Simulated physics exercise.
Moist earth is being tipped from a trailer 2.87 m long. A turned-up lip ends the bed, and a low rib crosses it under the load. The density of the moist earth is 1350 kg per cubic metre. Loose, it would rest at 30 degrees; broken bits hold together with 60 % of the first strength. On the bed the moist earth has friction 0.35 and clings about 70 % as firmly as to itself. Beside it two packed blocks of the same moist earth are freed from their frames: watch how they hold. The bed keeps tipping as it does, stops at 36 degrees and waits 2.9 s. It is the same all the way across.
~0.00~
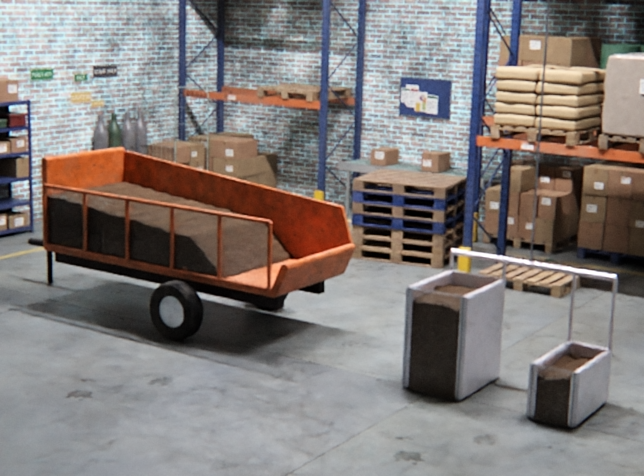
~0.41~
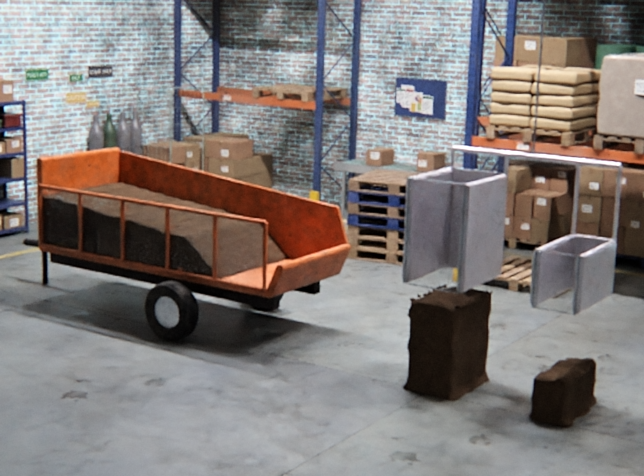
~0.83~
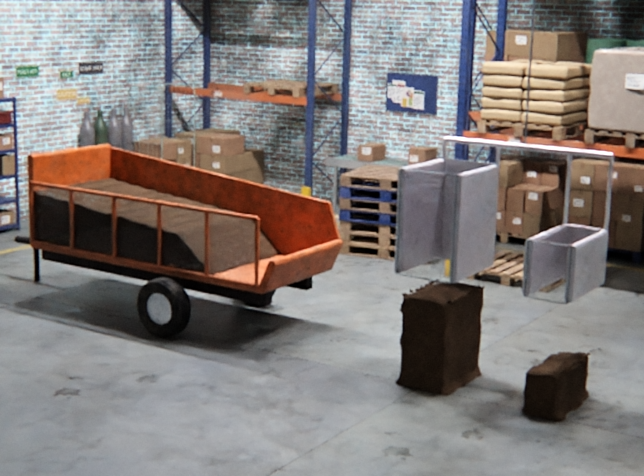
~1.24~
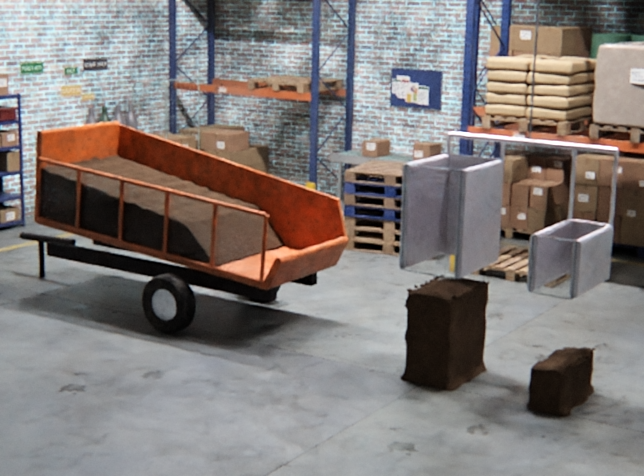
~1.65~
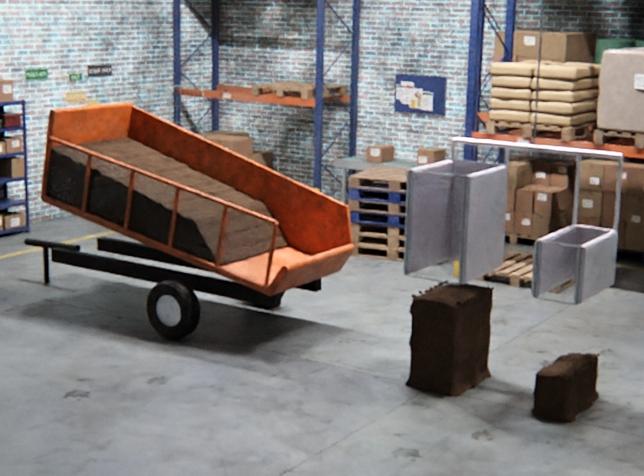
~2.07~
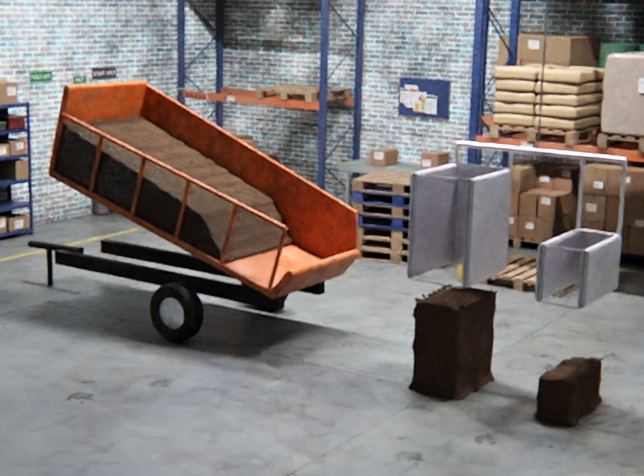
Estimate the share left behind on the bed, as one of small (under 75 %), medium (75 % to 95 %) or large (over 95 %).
The band is large (over 95 %).
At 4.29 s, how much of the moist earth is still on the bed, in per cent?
Some 100 per cent.
By 2.73 s, the tilt is 26 degrees and 100 % is on the bed.
By 3.51 s, the tilt is 36 degrees and 100 % is on the bed.
By 4.29 s, the tilt is 36 degrees and 100 % is on the bed.
By 5.07 s, the tilt is 36 degrees and 100 % is on the bed.
By 6.54 s, at the end, the tilt is 36 degrees and 100 % is on the bed.
